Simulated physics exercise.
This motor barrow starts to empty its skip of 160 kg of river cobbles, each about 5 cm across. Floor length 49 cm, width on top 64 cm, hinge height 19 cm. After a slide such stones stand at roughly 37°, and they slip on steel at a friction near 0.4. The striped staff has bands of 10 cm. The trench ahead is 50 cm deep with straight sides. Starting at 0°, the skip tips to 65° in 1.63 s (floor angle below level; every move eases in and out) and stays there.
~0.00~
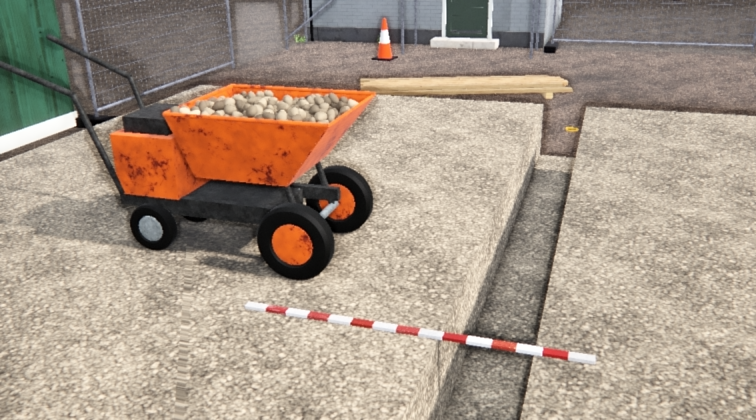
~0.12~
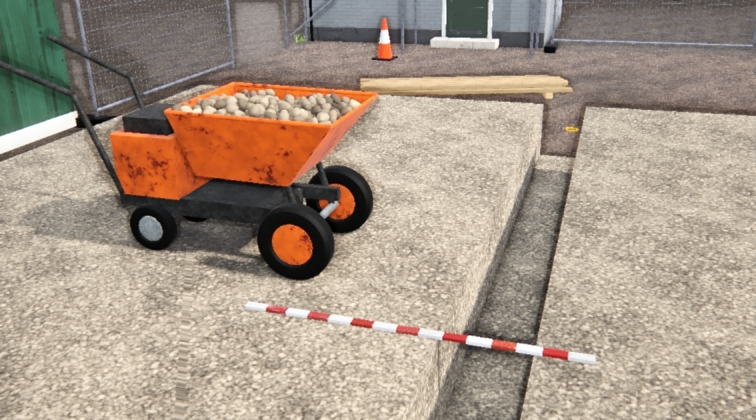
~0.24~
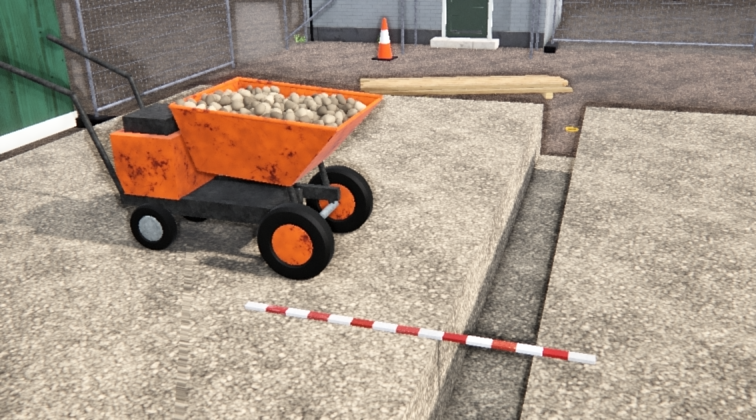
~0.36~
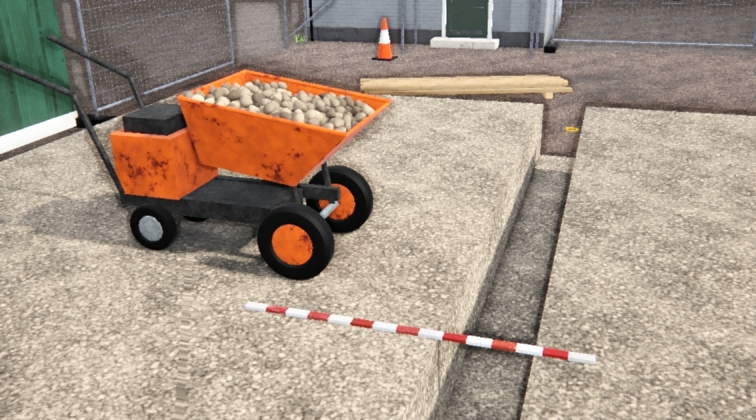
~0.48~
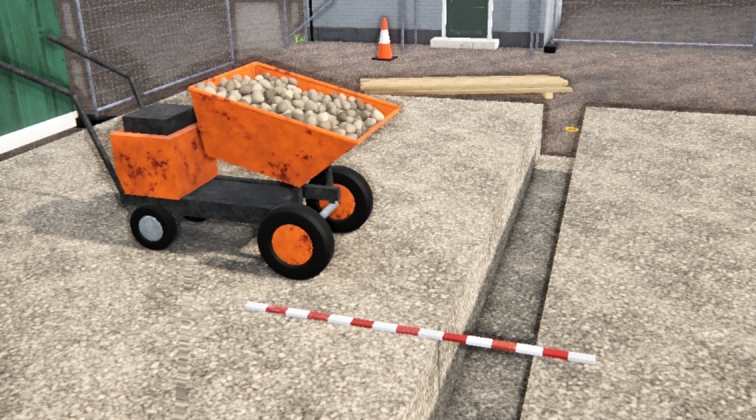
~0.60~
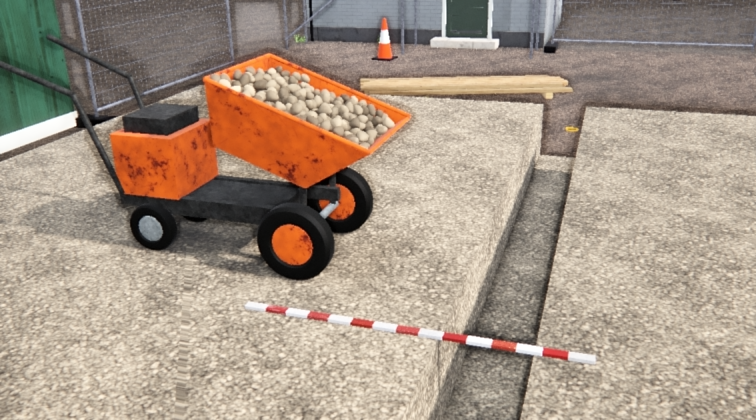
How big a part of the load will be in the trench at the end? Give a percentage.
About 82 per cent.
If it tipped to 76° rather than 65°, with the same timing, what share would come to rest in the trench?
It would be near 85 per cent.
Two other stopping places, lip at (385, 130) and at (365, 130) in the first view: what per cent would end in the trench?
First some 85, then 95 per cent.
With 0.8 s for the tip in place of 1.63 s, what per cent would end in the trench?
In that case some 85 per cent.
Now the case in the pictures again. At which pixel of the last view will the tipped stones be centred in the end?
Near (498, 348).
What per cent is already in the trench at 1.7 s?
About 25 per cent by then.
After 1.2 s the floor is at 55°; 99 % in the skip, 1 % short of the trench; the foremost stones are at (437, 199).
After 1.7 s the floor is at 65°; 66 % in the skip, 10 % short of the trench, 25 % in the trench; the foremost stones are at (534, 373).
After 2.1 s the floor is at 65°; 41 % in the skip, 10 % short of the trench, 50 % in the trench; the foremost stones are at (537, 365).
After 4.0 s the floor is at 65°; 4 % in the skip, 14 % short of the trench, 82 % in the trench; the foremost stones are at (533, 381).
